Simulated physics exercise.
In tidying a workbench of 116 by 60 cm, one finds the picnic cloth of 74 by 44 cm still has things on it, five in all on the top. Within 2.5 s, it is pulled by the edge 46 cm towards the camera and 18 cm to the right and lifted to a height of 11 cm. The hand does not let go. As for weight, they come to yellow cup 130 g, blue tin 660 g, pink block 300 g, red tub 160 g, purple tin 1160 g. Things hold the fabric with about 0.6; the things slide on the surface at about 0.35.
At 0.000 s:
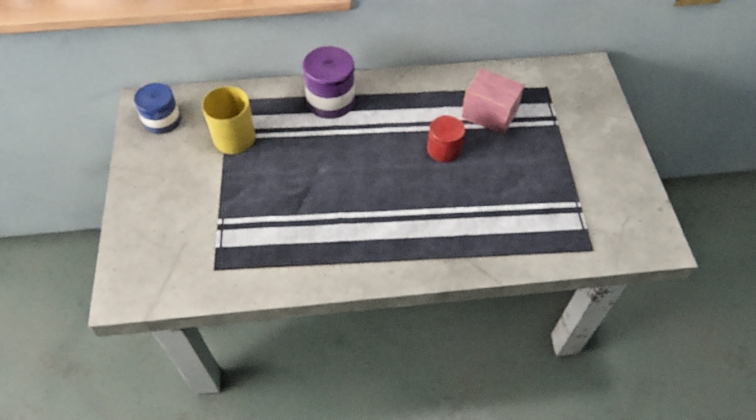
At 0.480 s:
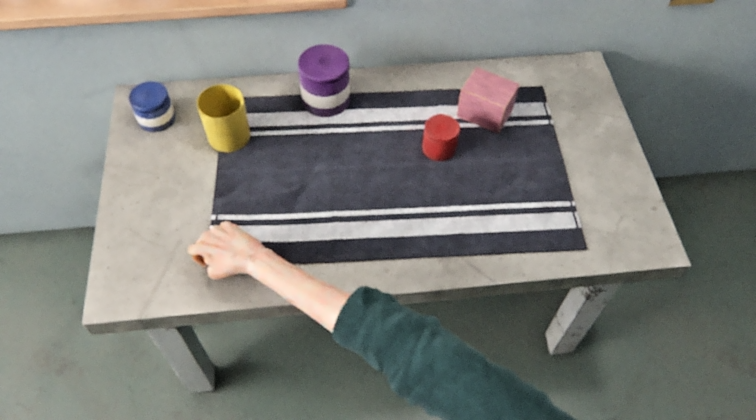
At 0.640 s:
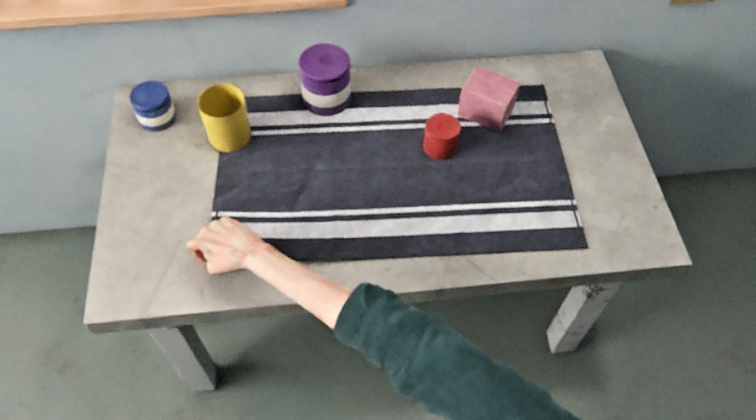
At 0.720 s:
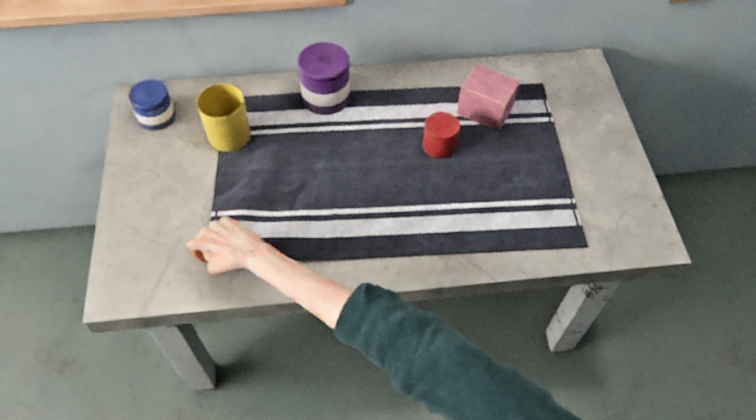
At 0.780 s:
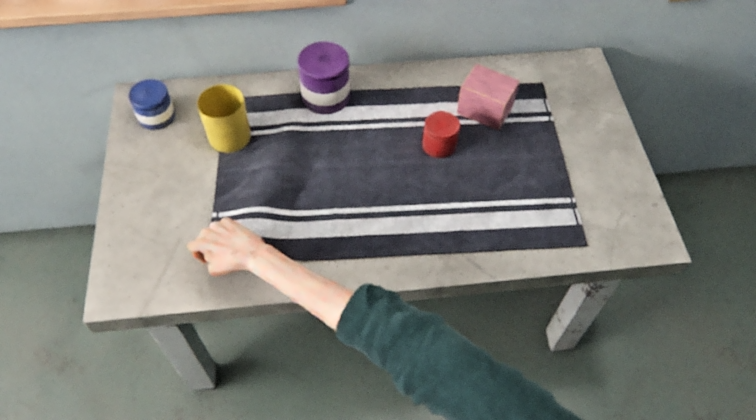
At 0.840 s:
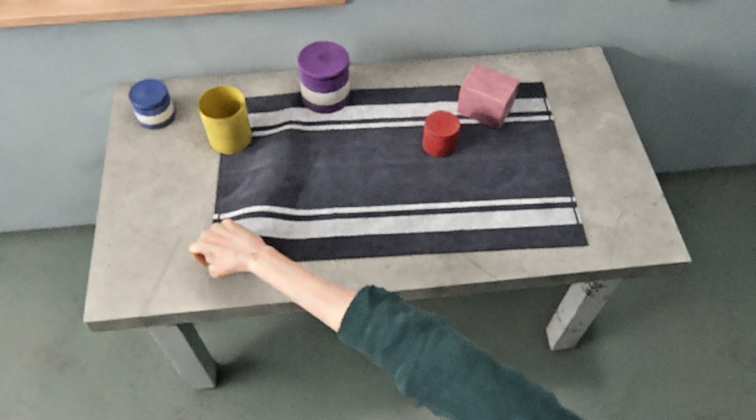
A hand in a green sleeve gripped the near left corner of a dark striped cloth on a table and barely moved, raising a slight ripple while the cups, tins and block stayed put.
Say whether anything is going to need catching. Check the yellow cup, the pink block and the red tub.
At the end, yellow cup: Leaves; pink block: Stays; red tub: Stays.
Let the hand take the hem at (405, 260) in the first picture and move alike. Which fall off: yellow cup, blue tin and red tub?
Then: Yellow cup goes over, blue tin stays up, red tub goes over.
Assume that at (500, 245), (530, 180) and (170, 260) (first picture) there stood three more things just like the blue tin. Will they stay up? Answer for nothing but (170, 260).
Result for that copy: It survives on top.
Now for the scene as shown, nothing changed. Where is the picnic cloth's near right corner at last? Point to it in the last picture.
At about (615, 264).
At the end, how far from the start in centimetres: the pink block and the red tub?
Net shift, approx.: Pink block = 25 cm, red tub = 25 cm.
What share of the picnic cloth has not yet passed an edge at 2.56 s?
I'd say close to 60 per cent of it.
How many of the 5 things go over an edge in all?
Count recorded: 1.
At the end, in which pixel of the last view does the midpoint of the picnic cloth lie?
I'd point to about (399, 285).
At 1.4 s, 100 % of the picnic cloth is still over the top; yellow cup 12 cm off its start, red tub 2 cm off its start, pink block 2 cm off its start.
At 2.0 s, 85 % of the picnic cloth is still over the top; yellow cup 30 cm off its start, red tub 10 cm off its start, pink block 9 cm off its start.
At 2.6 s, 60 % of the picnic cloth is still over the top; yellow cup 51 cm off its start at (223, 353), red tub 20 cm off its start at (428, 201), pink block 18 cm off its start at (445, 135).
At 3.1 s, 50 % of the picnic cloth is still over the top; yellow cup over the edge, red tub 26 cm off its start, pink block 23 cm off its start.
At 4.7 s, 50 % of the picnic cloth is still over the top; yellow cup over the edge, red tub 26 cm off its start at (427, 229), pink block 23 cm off its start at (439, 155), purple tin 44 cm off its start at (287, 235).
